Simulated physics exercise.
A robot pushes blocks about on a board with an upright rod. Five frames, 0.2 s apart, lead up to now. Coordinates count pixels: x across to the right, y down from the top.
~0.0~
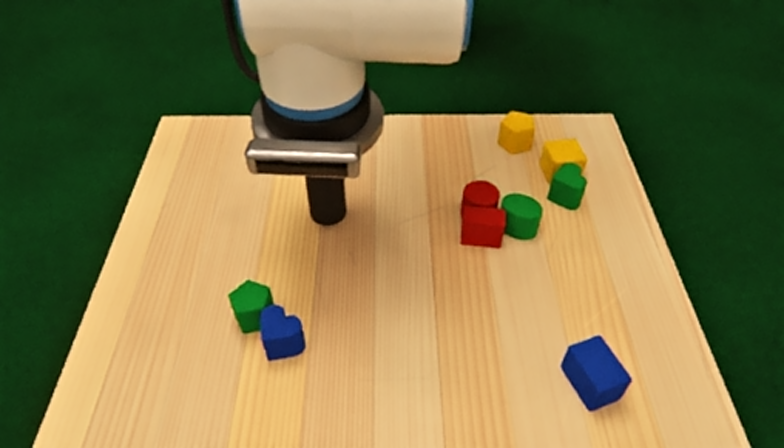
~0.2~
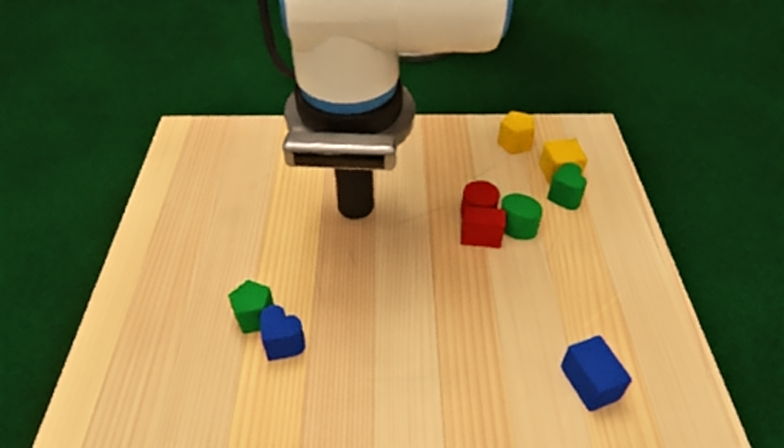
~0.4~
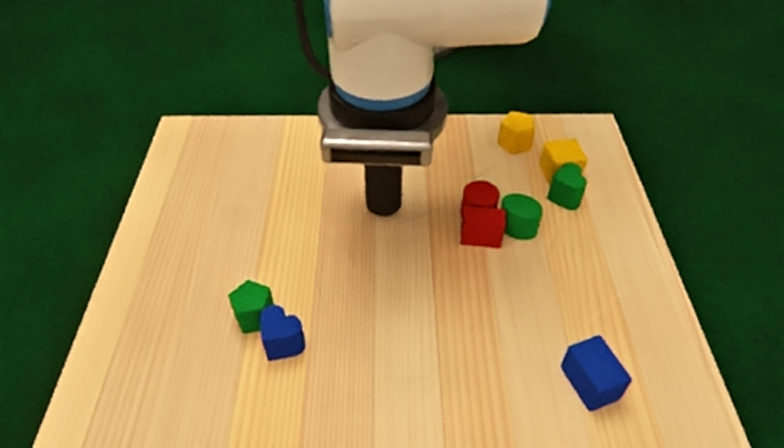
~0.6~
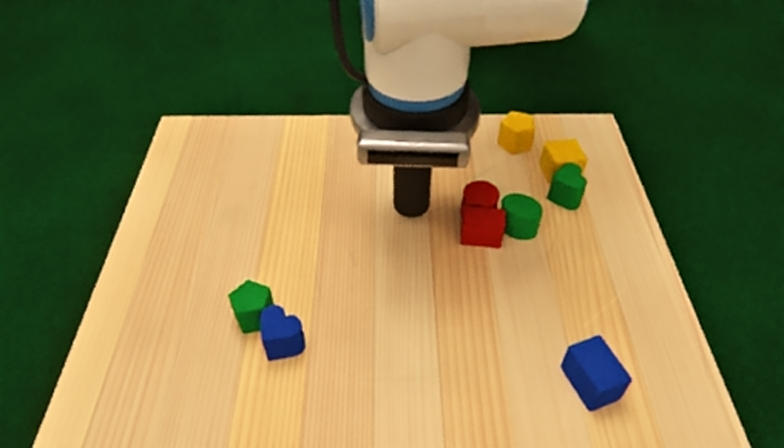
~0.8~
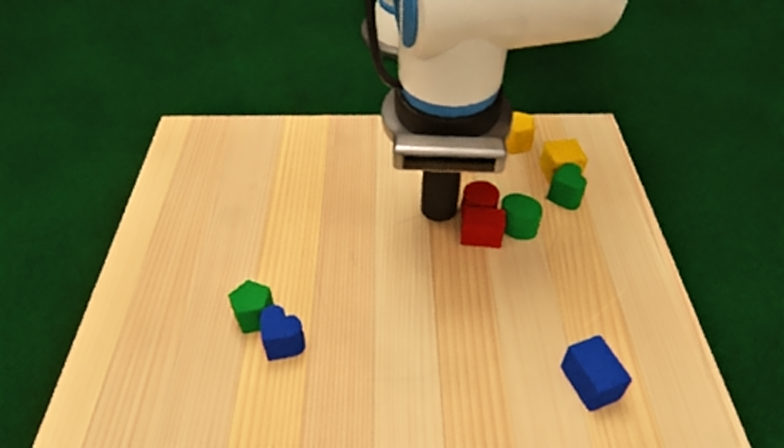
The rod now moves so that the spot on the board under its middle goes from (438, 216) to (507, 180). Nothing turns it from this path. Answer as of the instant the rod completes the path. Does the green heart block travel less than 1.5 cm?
Yes.
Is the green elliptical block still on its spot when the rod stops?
It seems not.
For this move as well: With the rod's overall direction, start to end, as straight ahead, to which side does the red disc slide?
It moves right.
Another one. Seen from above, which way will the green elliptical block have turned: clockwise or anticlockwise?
That block twists clockwise.
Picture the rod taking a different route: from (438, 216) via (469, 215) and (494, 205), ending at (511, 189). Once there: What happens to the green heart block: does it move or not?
Gets moved.
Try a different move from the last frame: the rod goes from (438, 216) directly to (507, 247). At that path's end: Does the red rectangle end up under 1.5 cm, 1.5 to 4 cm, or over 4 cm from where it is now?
Travels over 4 cm.
On the path given first. Halfway along, rod (475, 190); red disc (513, 184); green elliptical block (537, 209), turned 30° clockwise.
At the end, rod (508, 173); red disc (528, 182); green elliptical block (538, 209), turned 30° clockwise; green heart block still.
